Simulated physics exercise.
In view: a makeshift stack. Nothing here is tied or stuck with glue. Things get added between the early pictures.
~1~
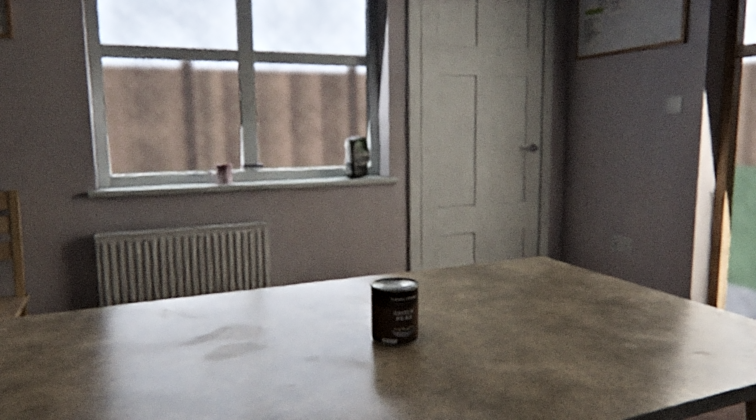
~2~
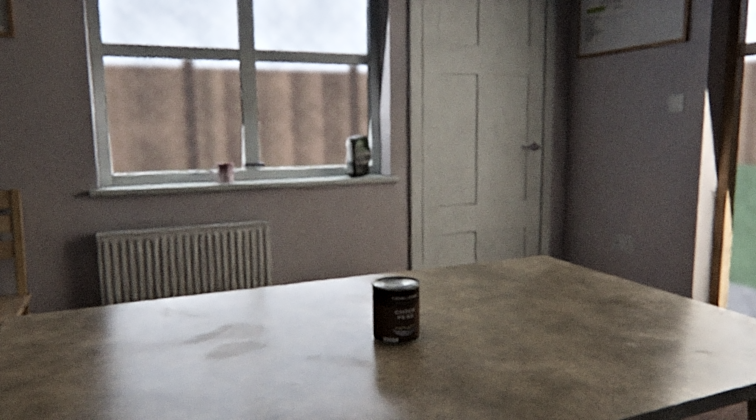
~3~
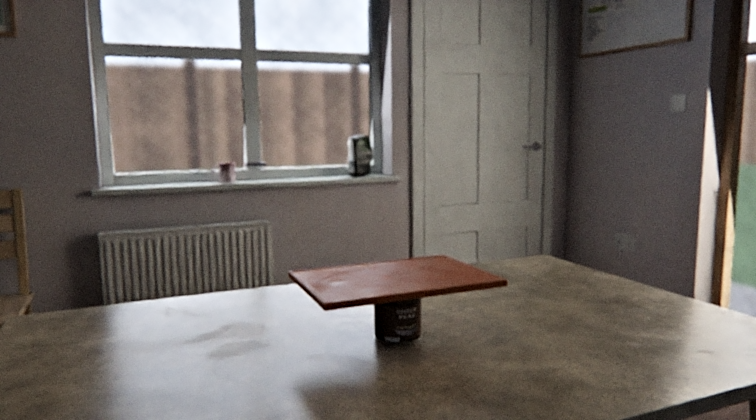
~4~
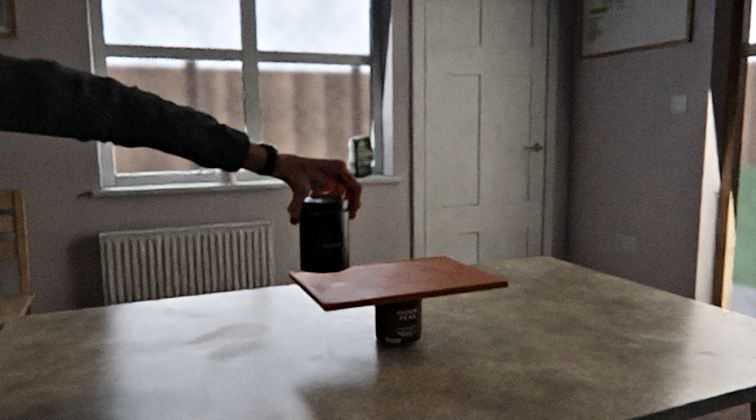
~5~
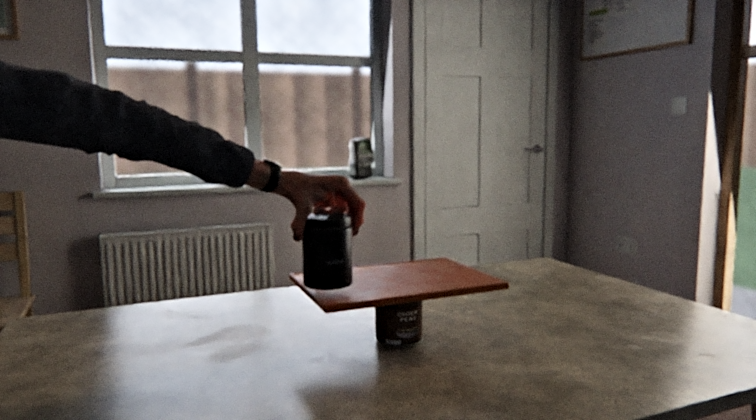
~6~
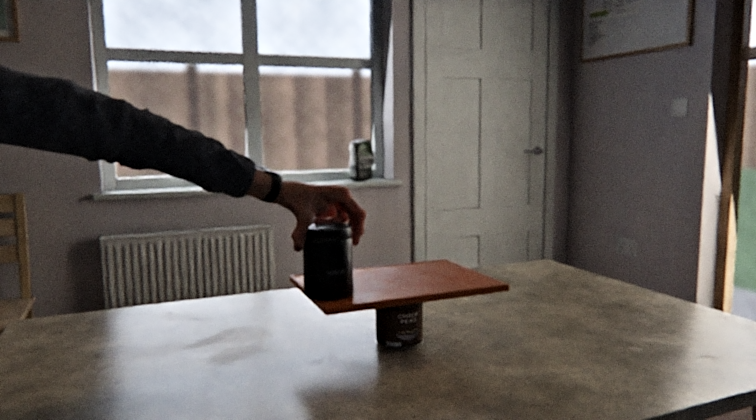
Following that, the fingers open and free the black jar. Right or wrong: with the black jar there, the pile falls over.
Right, it falls over.
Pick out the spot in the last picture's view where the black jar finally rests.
I'd point to roughly (264, 360).
Then, 0.30 s after the last picture, black jar now fallen; orange lid tipped 41° from how it was.
Then, 0.60 s after the last picture, orange lid tipped 33° from how it was.
At rest, fallen, black jar; moved from the start, orange lid; brown tin in place. Seen from the same camera at the end, black jar near (264, 360). The stack comes apart.
